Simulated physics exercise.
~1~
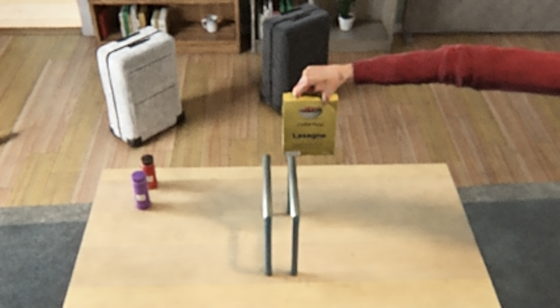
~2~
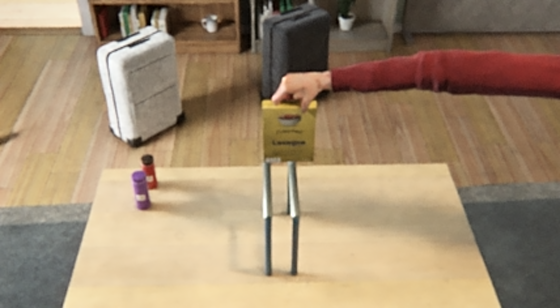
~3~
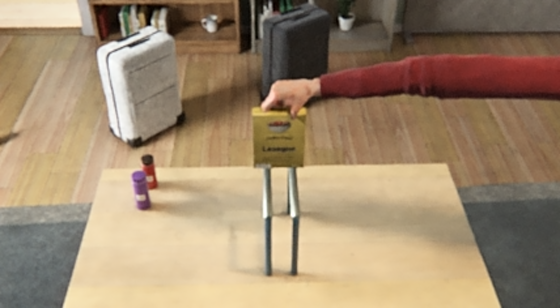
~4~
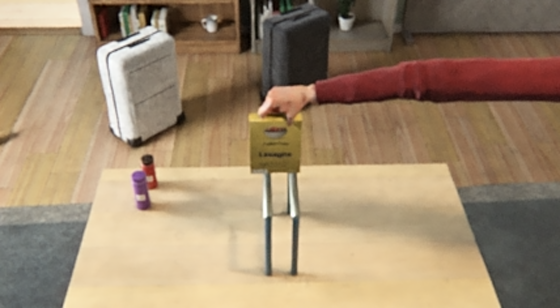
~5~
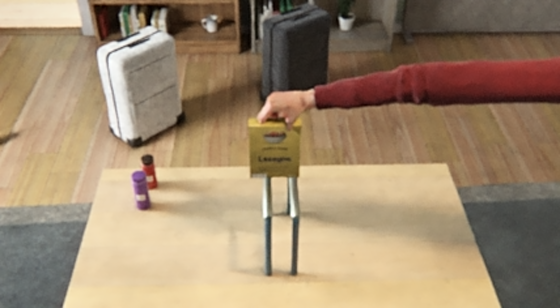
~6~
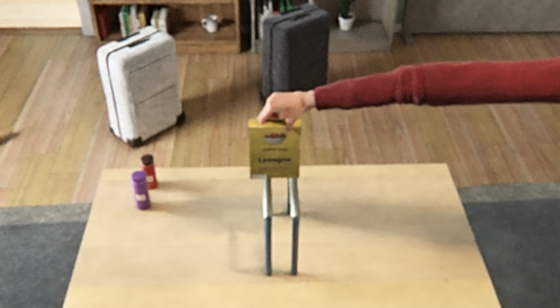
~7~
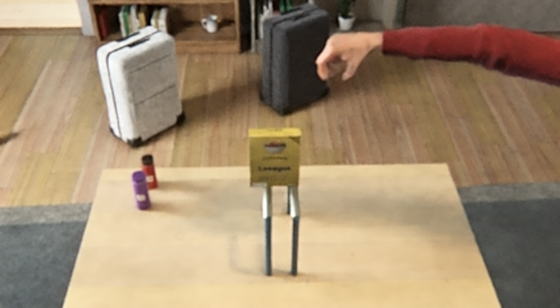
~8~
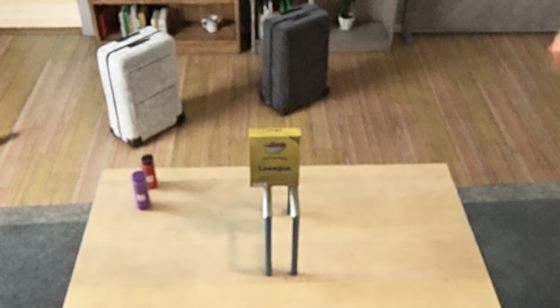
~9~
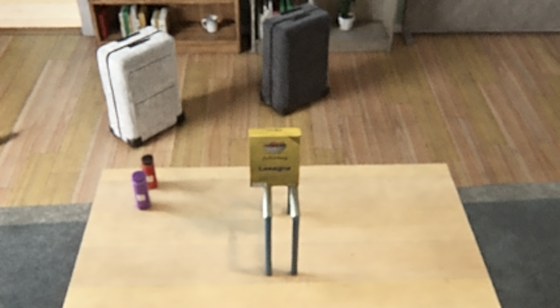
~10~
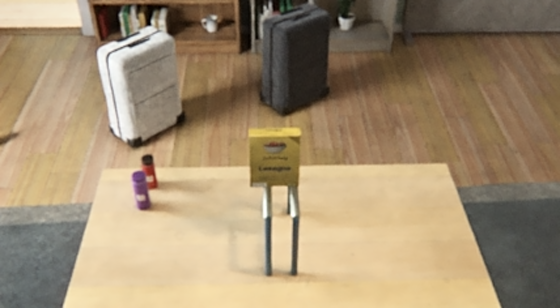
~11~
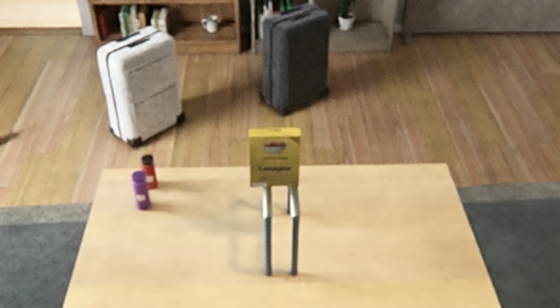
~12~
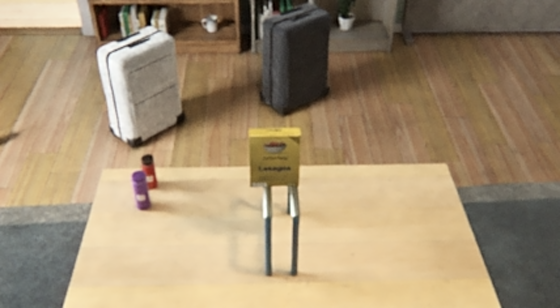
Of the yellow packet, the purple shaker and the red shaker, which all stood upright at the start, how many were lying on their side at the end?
None of them were lying on their side. The packet was upright on top of the ledges, and both shakers were still standing on the table.
